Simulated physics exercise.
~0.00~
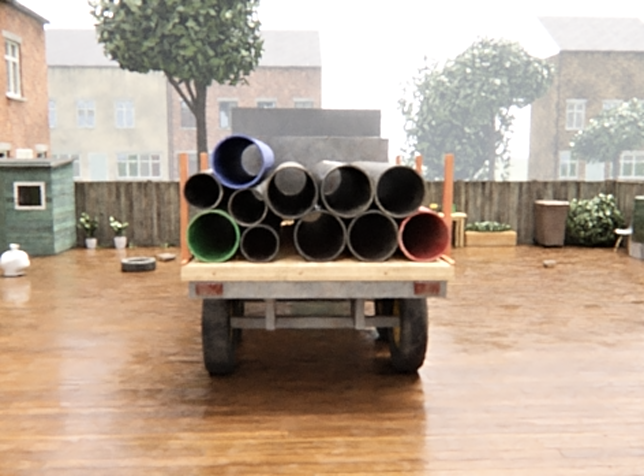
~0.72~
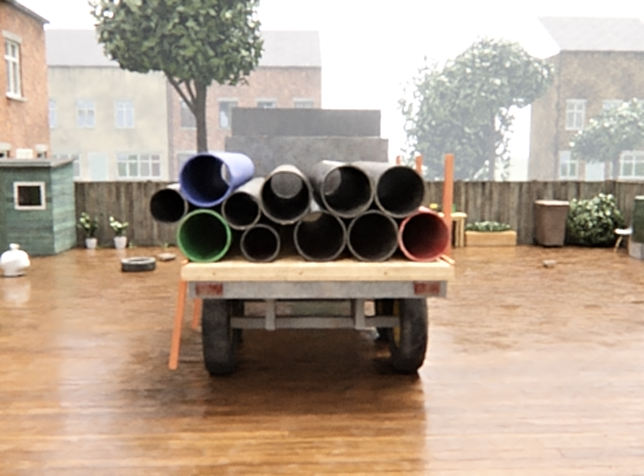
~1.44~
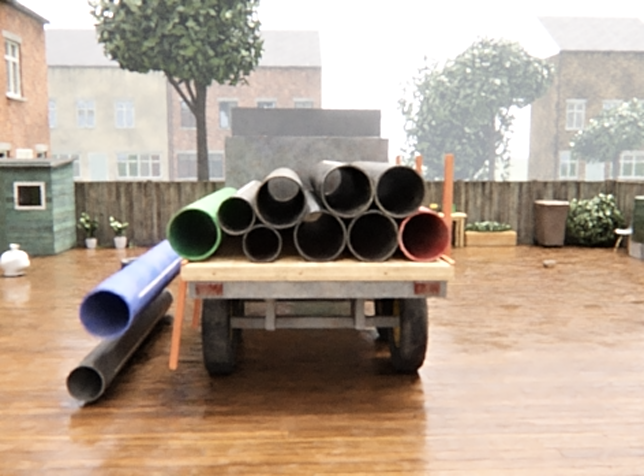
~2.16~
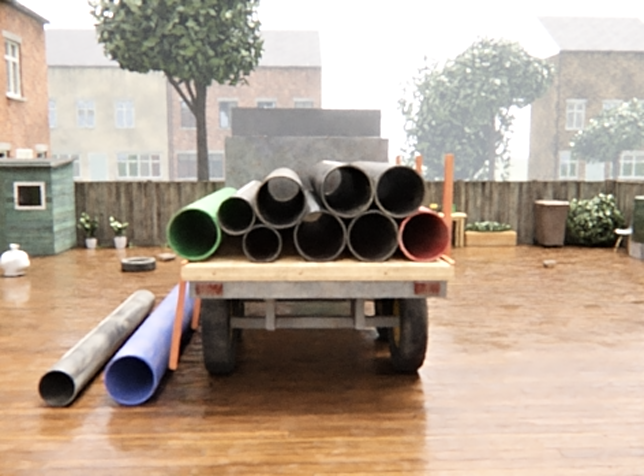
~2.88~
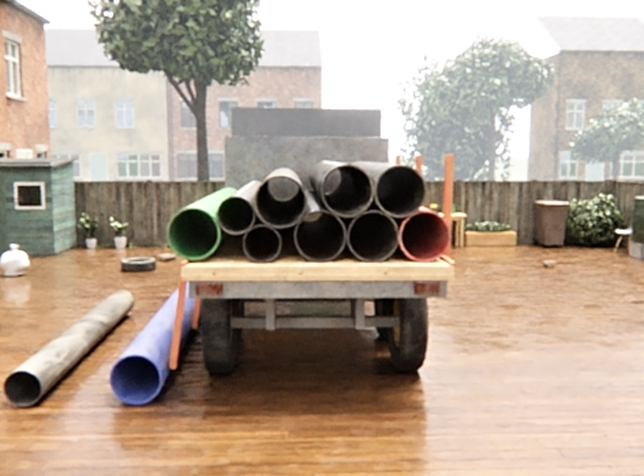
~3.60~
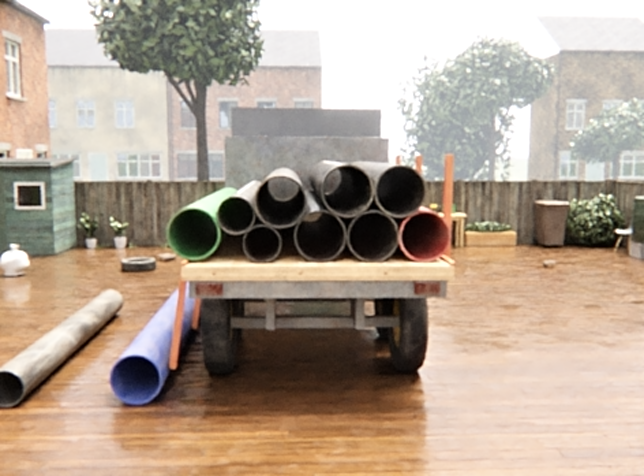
A flatbed lorry's left posts drop and two pipes, one blue, fall to the ground.
